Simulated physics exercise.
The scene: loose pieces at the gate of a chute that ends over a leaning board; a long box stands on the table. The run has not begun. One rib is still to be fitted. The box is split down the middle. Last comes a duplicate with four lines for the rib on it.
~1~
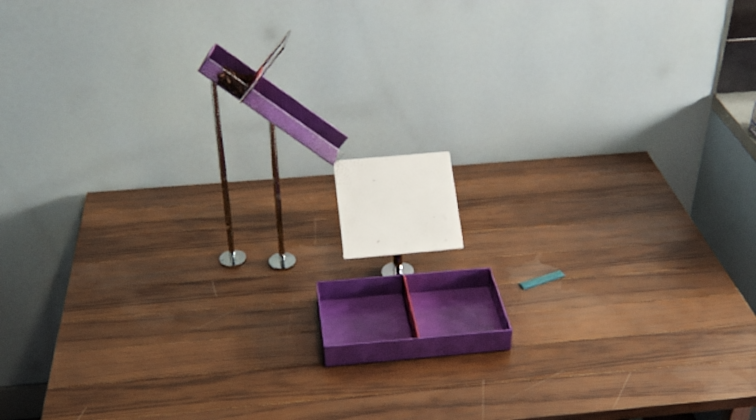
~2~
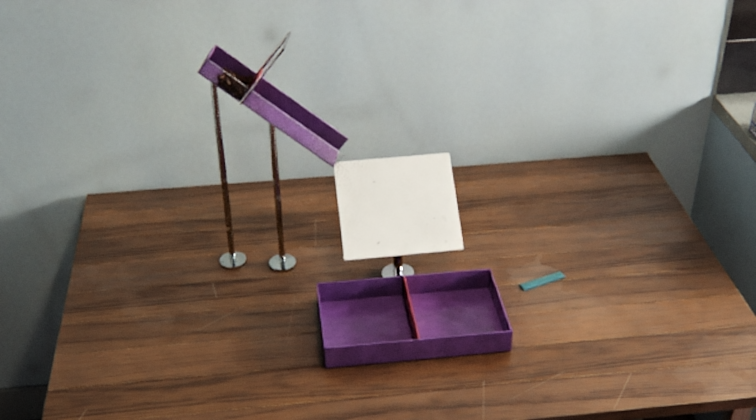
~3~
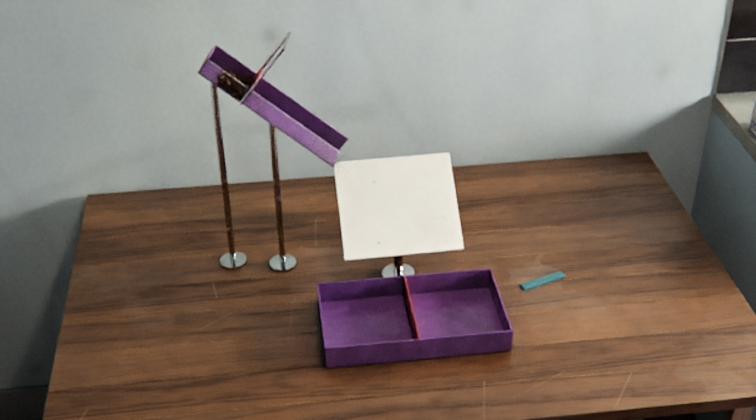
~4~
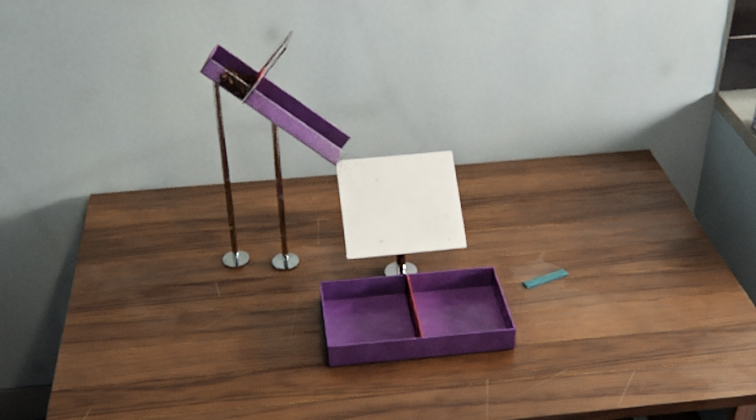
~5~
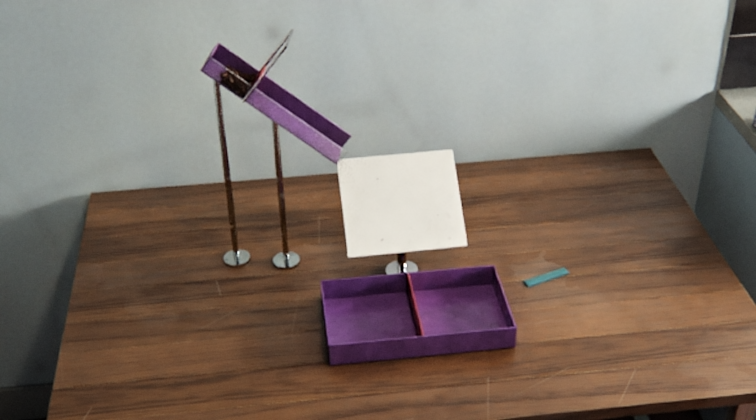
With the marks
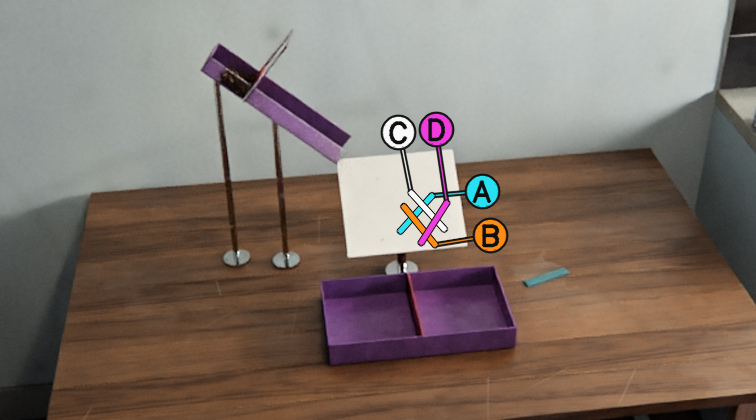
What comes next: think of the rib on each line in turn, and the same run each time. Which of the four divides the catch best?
Line D.
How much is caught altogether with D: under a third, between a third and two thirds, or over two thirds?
It is over two thirds.
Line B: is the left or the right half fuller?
More lands on the right.
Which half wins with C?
Right.
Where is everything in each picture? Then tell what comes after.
Load behind the gate at (237, 79), allspice berries; lip of the chute at (336, 157), sloping fairly steeply, in the first frame.
Middle of the board at (398, 205), tilted fairly steeply; middle of its low edge at (405, 255); of its high edge at (392, 157), in the second frame.
Front corners of the box at (326, 348) and (512, 331); front end of its middle wall at (420, 339); gate still shut at (257, 78), in the third frame.
Middle of the load at (239, 79); lip at (338, 157), in the fourth frame.
Middle of the load at (239, 78); lip at (339, 156), in the fifth frame.
On the marked copy, line A from (431, 195) to (400, 231); line B from (403, 206) to (435, 244); line C from (411, 192) to (444, 229); line D from (446, 202) to (421, 242).
With A, of what is caught, most in the left half, a small part in the right.
With B, of what is caught, a small part in the left half, most in the right.
With C, of what is caught, a small part in the left half, nearly all in the right.
With D, of what is caught, about half in the left half, about half in the right.
